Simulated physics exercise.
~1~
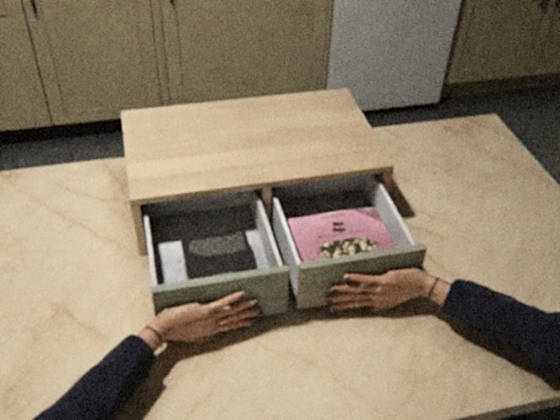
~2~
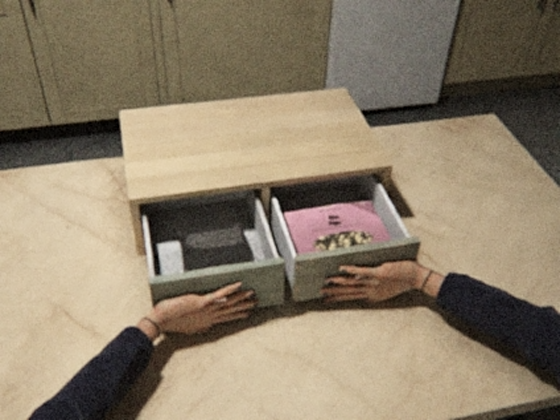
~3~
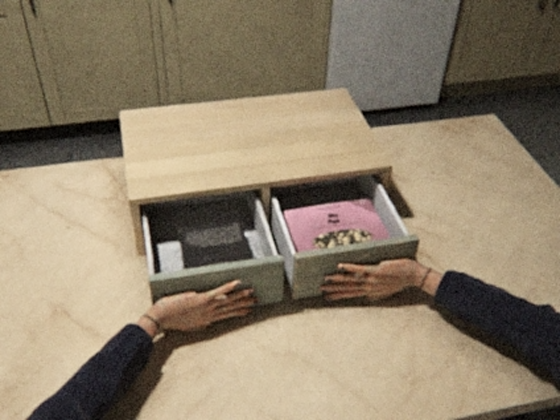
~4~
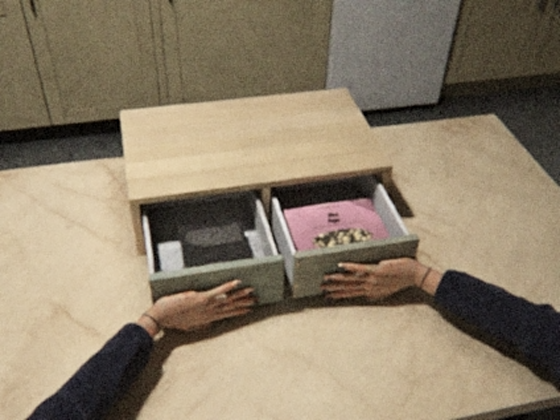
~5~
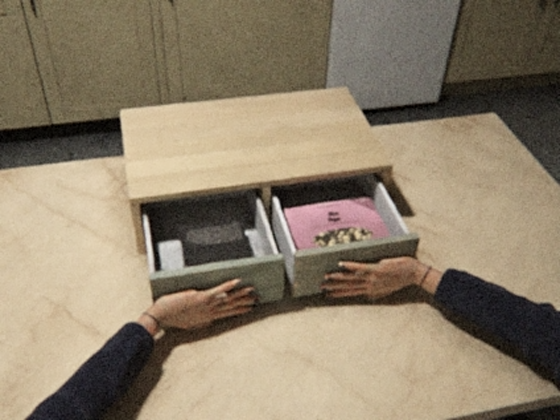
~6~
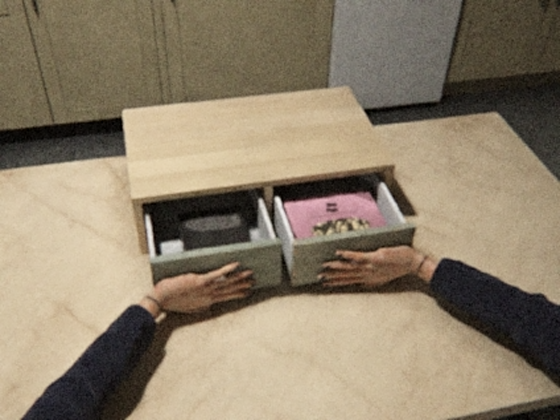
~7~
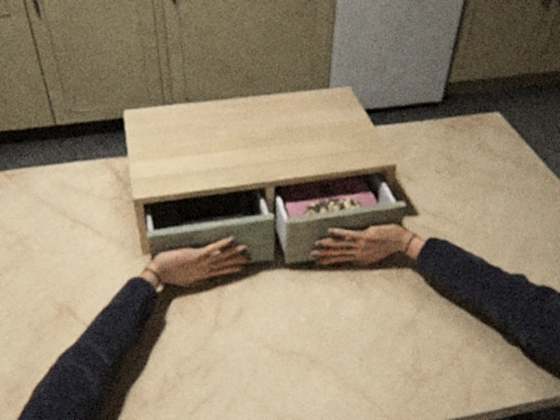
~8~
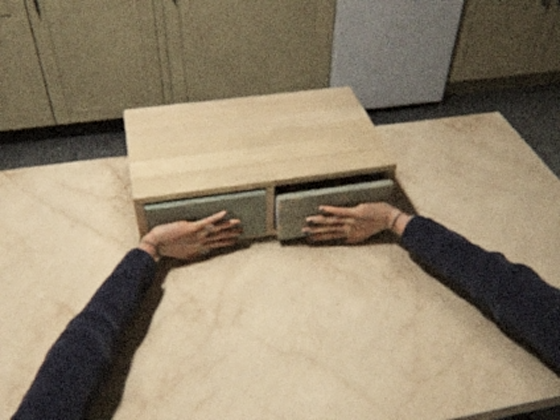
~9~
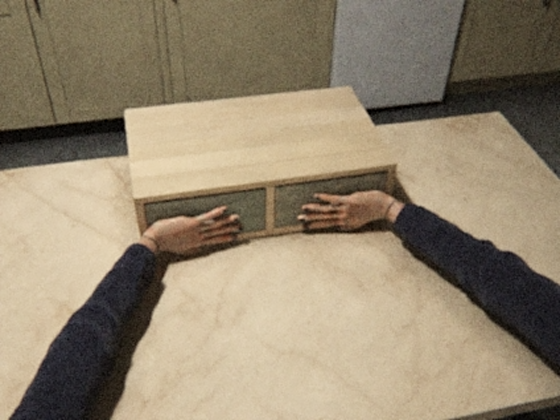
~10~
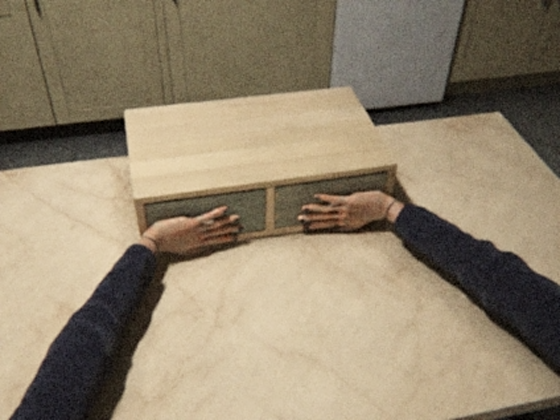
To begin with, two drawers with grey-green fronts stand open side by side in a low wooden chest on a pale table, a dark packet in the left one and a pink box in the right. A hand in a dark sleeve rests against each front. After easing in slightly, the drawers pause, and then both hands push them towards the chest. The left drawer goes in a little ahead of the right, and the packet and pink box slide out of sight beneath the top. Both drawers end up shut flush, with the hands still resting on their fronts.
